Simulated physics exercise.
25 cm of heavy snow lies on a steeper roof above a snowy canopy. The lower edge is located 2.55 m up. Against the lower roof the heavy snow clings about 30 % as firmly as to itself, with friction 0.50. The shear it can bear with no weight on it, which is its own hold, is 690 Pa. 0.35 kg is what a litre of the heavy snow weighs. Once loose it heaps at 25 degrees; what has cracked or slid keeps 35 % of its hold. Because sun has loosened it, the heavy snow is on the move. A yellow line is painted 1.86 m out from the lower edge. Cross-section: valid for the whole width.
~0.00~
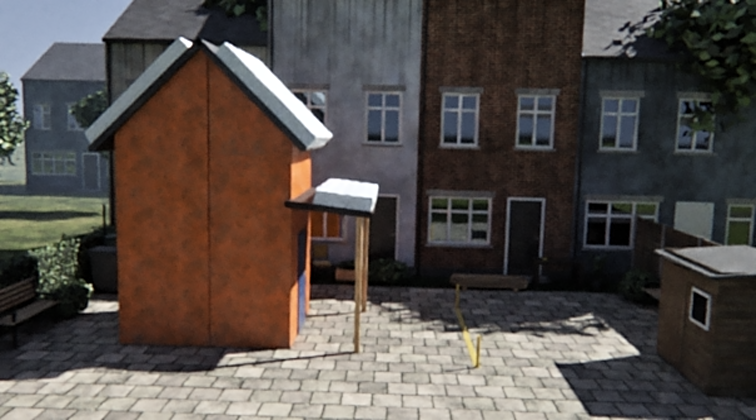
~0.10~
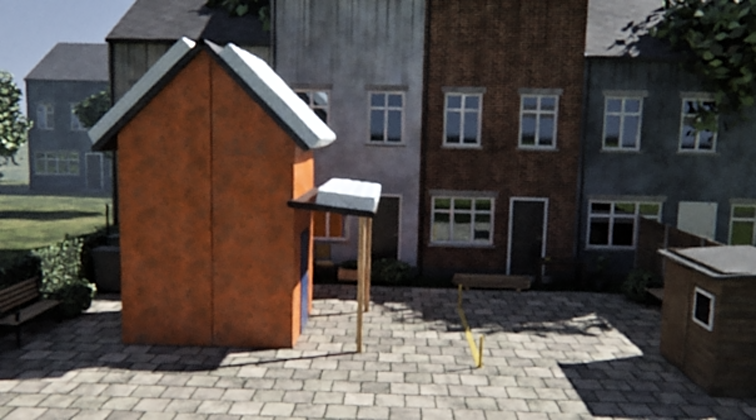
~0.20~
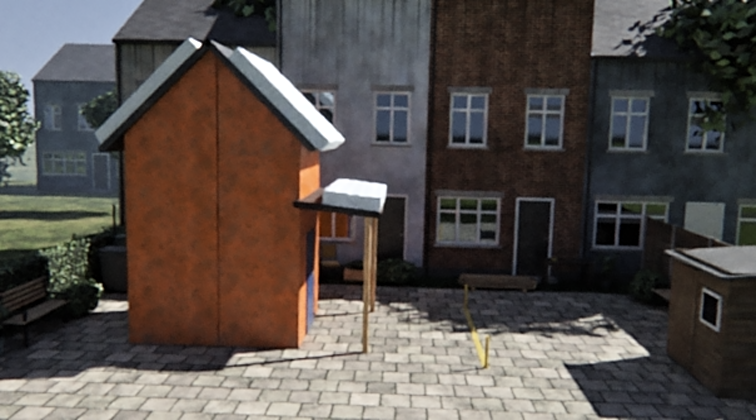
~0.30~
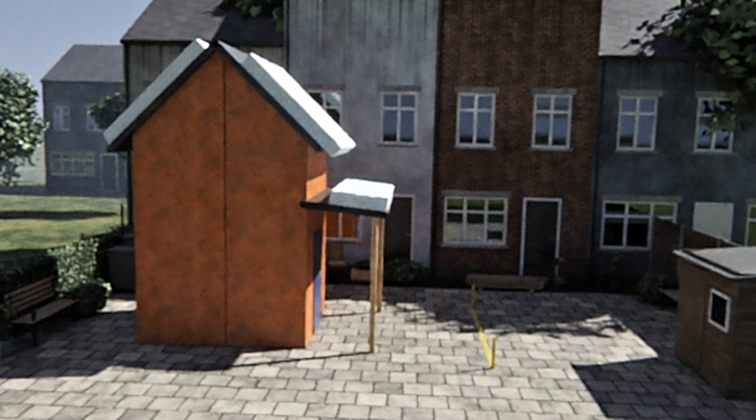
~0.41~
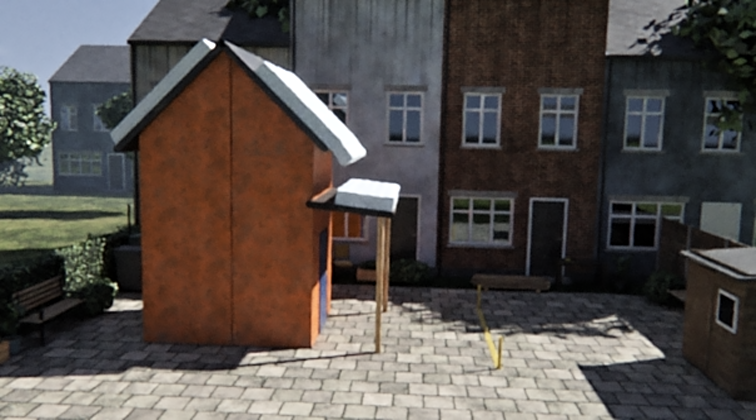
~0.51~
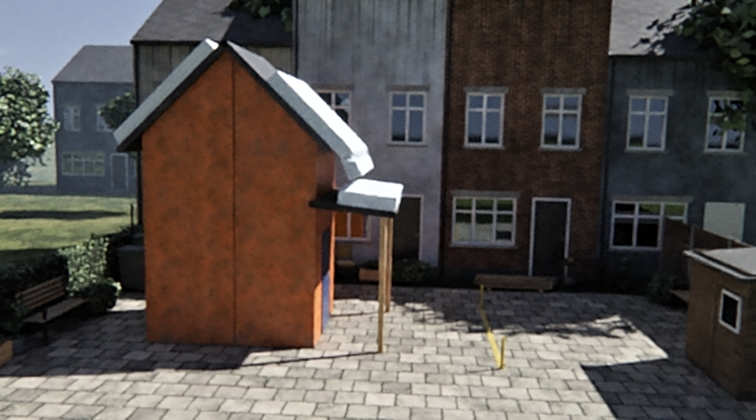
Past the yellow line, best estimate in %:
26 %.
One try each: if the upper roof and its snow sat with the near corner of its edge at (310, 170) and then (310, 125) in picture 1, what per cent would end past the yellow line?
In that order: 3 %, 40 %.
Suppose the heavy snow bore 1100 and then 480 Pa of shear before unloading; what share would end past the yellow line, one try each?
First try roughly 10 per cent, second try roughly 35 per cent.
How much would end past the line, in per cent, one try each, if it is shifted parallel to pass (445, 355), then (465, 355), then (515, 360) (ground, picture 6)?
One by one: 50 in a hundred, 40 in a hundred, 18 in a hundred.
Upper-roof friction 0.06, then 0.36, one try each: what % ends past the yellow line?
I'd expect around 35 percent, then around 16 percent.
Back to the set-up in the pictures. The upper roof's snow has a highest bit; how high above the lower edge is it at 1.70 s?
Roughly 0.4 m.
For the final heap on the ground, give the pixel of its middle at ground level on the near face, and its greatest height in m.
Middle near (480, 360); height roughly 0.3 m.
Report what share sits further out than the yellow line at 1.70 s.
About 9 %.
After 1.06 s, none is below the lower edge and 0 % is past the line.
After 1.70 s, 56 % is below the lower edge and 9 % is past the line.
After 2.35 s, 67 % is below the lower edge and 26 % is past the line.
After 3.00 s, 70 % is below the lower edge and 26 % is past the line.
After 3.30 s, 70 % is below the lower edge and 26 % is past the line.
